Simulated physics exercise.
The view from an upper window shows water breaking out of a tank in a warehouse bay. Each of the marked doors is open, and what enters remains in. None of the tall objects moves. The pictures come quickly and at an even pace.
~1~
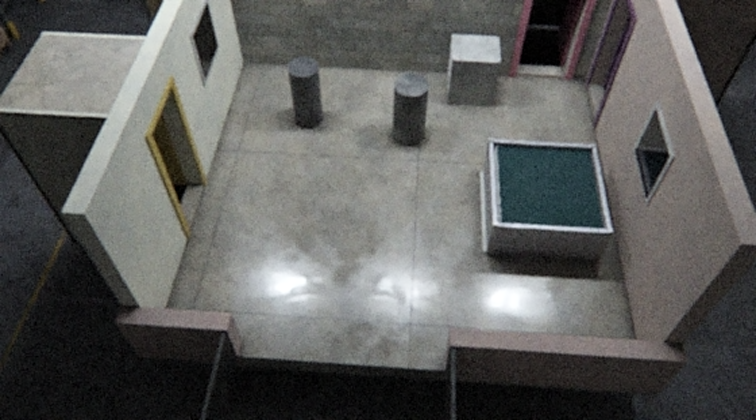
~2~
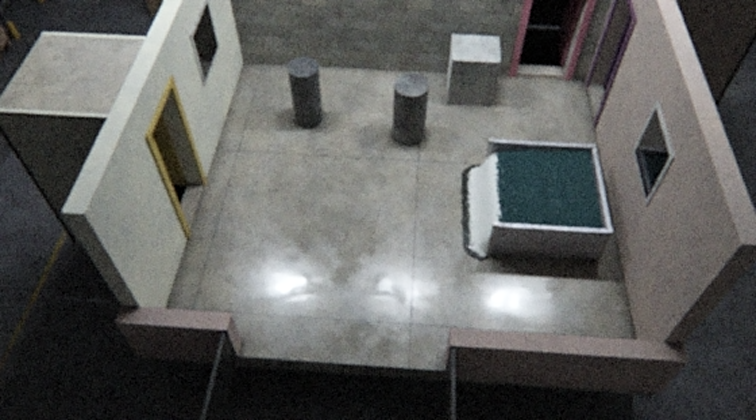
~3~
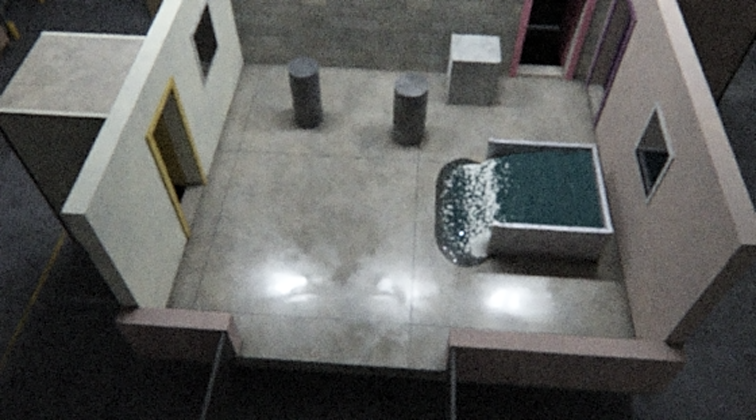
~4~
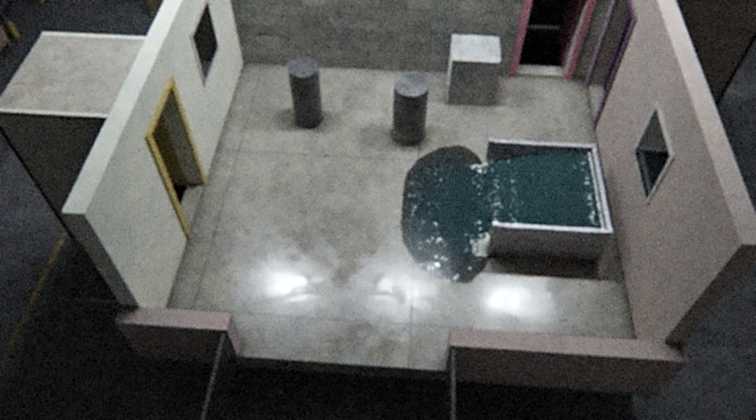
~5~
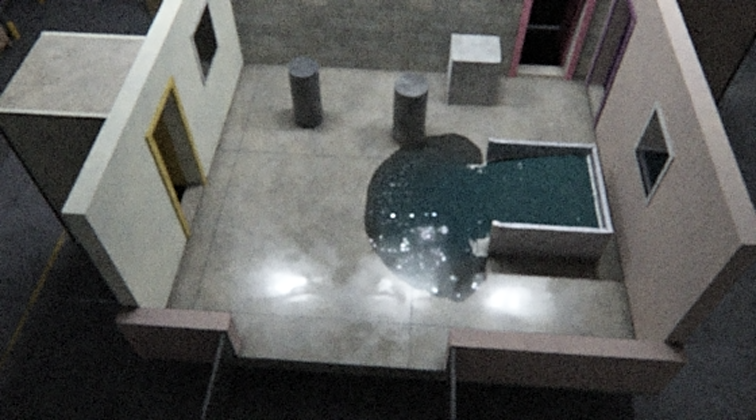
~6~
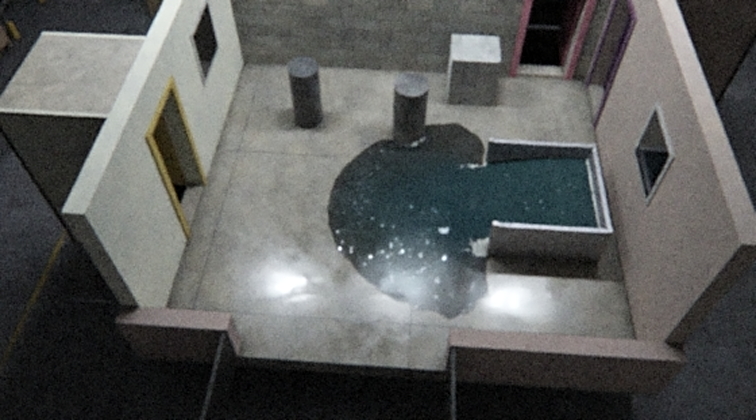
The footage shows an enclosed bay seen from above, where a tank of dark green water opens on its left side and the water pours out, foaming at first, then spreading leftward across the pale floor in a widening rounded pool.
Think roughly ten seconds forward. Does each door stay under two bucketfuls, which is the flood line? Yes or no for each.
Yellow door - no, it floods; pink door - yes, stays under; purple door - yes, stays under.
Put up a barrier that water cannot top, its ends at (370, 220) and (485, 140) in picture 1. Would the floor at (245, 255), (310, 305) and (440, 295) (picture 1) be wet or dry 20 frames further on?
Soaked, soaked, soaked.
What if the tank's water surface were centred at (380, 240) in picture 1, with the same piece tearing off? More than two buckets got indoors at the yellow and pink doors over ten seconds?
Yellow tops the mark, pink misses the mark.
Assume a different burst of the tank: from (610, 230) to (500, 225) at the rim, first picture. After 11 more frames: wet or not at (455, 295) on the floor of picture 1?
That spot ends up inundated.
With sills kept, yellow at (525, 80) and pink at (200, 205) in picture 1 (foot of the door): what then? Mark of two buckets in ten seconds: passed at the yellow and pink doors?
Then: The yellow door keeps below it, the pink door is over.
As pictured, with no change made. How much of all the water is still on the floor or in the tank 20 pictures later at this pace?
About 88 %.
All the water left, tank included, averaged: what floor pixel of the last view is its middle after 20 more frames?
The water's centre sits above (325, 190).
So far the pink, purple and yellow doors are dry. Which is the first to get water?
I'd say the yellow door.
A moment on, water covers 45 % of the floor; the yellow door wet at the sill, nothing in, the pink door not reached, the purple door not reached.
Next, water covers 55 % of the floor; the yellow door over two buckets in, the pink door not reached, the purple door not reached.
Then, water covers 60 % of the floor; the yellow door far over two buckets in, the pink door not reached, the purple door not reached.
Later, water covers 65 % of the floor; the yellow door far over two buckets in, the pink door not reached, the purple door not reached.
In the end, water covers 90 % of the floor; the yellow door far over two buckets in, the pink door wet at the sill, nothing in, the purple door wet at the sill, nothing in.
